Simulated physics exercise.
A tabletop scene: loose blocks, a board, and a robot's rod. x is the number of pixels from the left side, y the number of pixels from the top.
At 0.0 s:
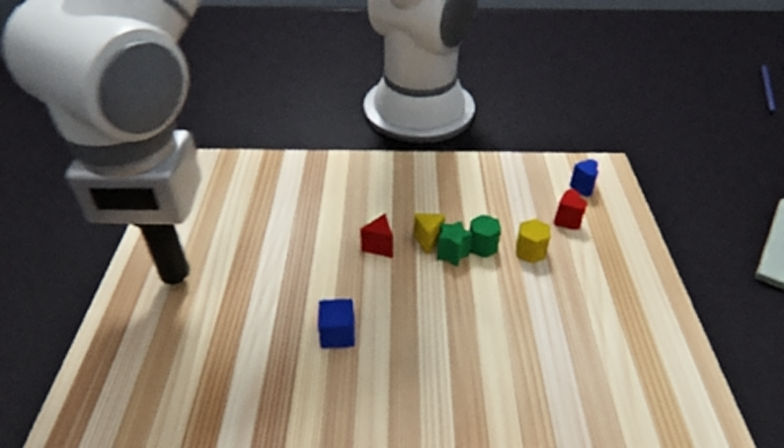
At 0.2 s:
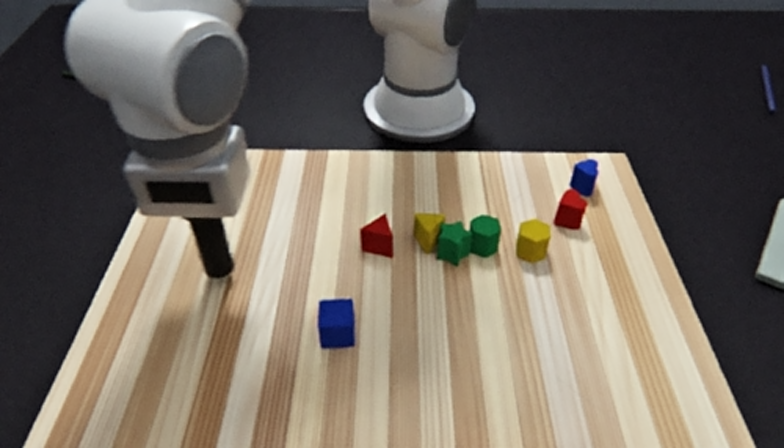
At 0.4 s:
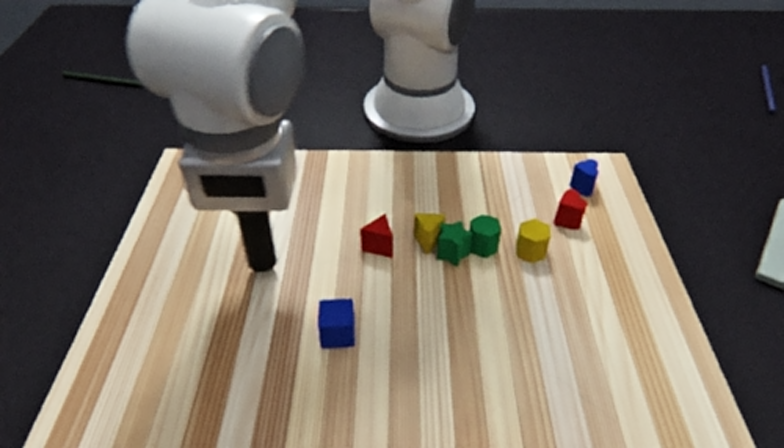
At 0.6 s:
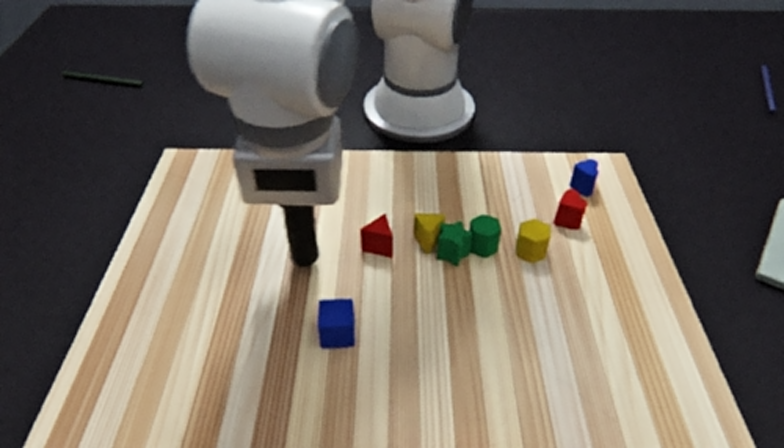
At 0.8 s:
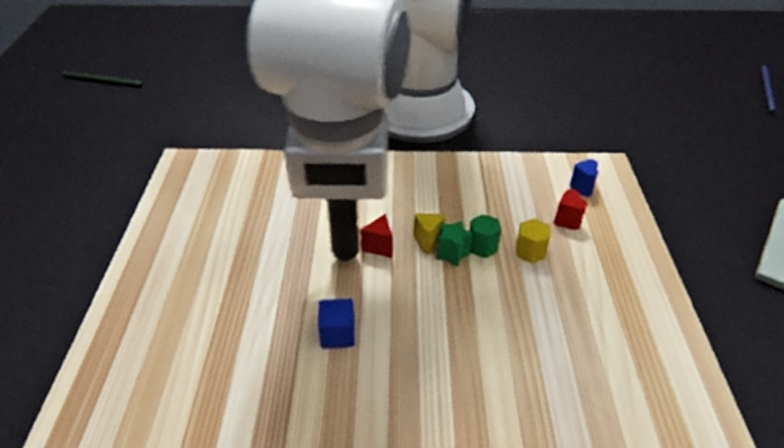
A robot arm moves its black rod steadily right across a wooden table beside still blocks.
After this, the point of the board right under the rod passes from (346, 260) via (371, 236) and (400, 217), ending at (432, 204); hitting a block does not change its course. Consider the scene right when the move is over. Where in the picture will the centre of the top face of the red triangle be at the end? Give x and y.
Answer: (402, 217).
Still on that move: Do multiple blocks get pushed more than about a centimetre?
It seems not.
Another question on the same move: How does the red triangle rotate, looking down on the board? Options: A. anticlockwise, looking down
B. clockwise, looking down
That would be B.
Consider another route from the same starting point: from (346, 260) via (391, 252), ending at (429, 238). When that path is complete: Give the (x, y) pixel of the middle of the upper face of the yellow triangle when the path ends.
Its top centre lands on (458, 209).
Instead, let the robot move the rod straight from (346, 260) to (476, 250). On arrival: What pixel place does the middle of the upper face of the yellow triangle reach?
Most likely (452, 213).
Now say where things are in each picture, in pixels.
Lower end of the rod (175, 274), tops of blocks, red triangle (379, 226), yellow triangle (430, 220), in the first frame.
Rod (220, 268), blocks as before, in the second frame.
Rod (263, 262), blocks as before, in the third frame.
Rod (305, 256), blocks as before, in the fourth frame.
Rod (346, 251), red triangle (379, 226), yellow triangle (430, 220), in the fifth frame.
What follows on the original path. One third of the way, rod (371, 227); red triangle (395, 220), turned 75° clockwise.
Two thirds of the way, rod (400, 208); red triangle (402, 217), turned 120° clockwise.
At the end, rod (433, 195); red triangle (402, 217), turned 120° clockwise; yellow triangle not moved.
